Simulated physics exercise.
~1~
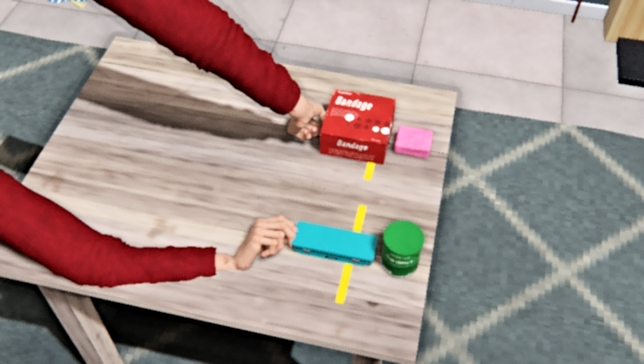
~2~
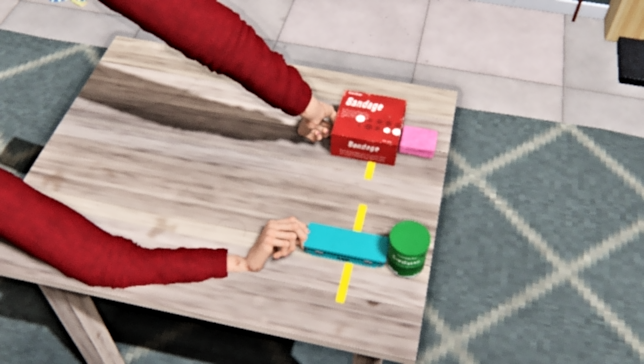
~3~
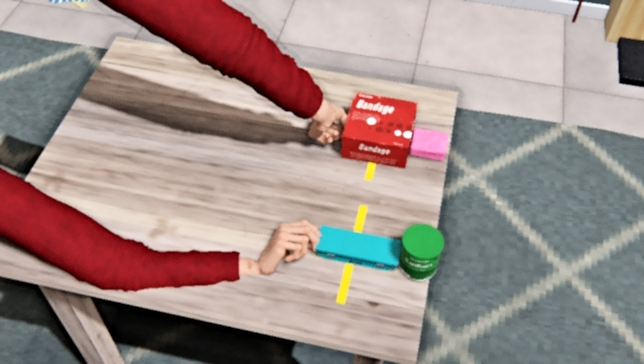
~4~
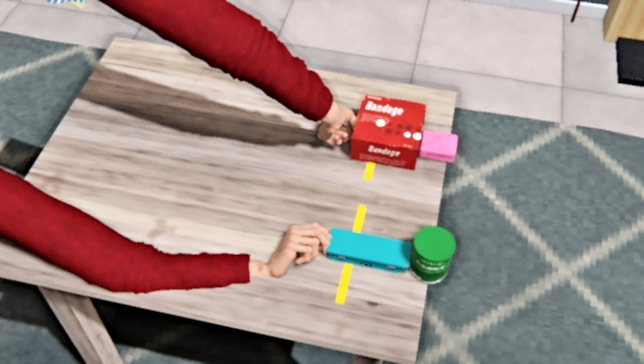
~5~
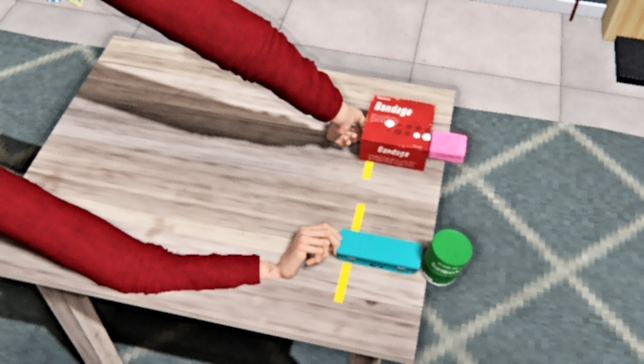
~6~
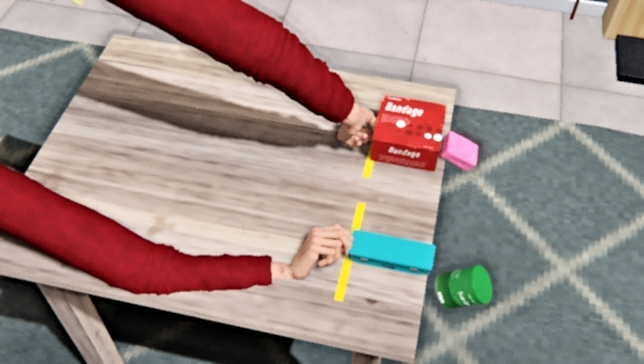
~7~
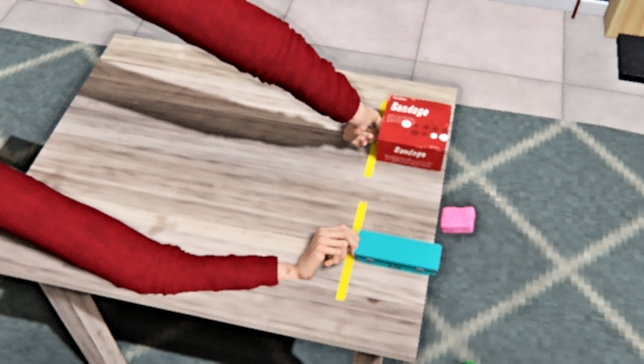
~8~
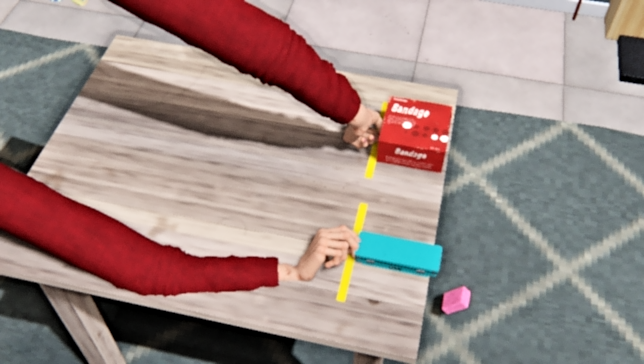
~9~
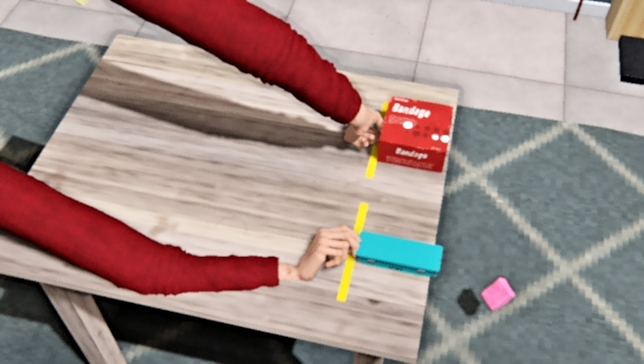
Red-sleeved arms pushing a red bandage box and turquoise case right across a table, knocking a pink sponge and green pot off.
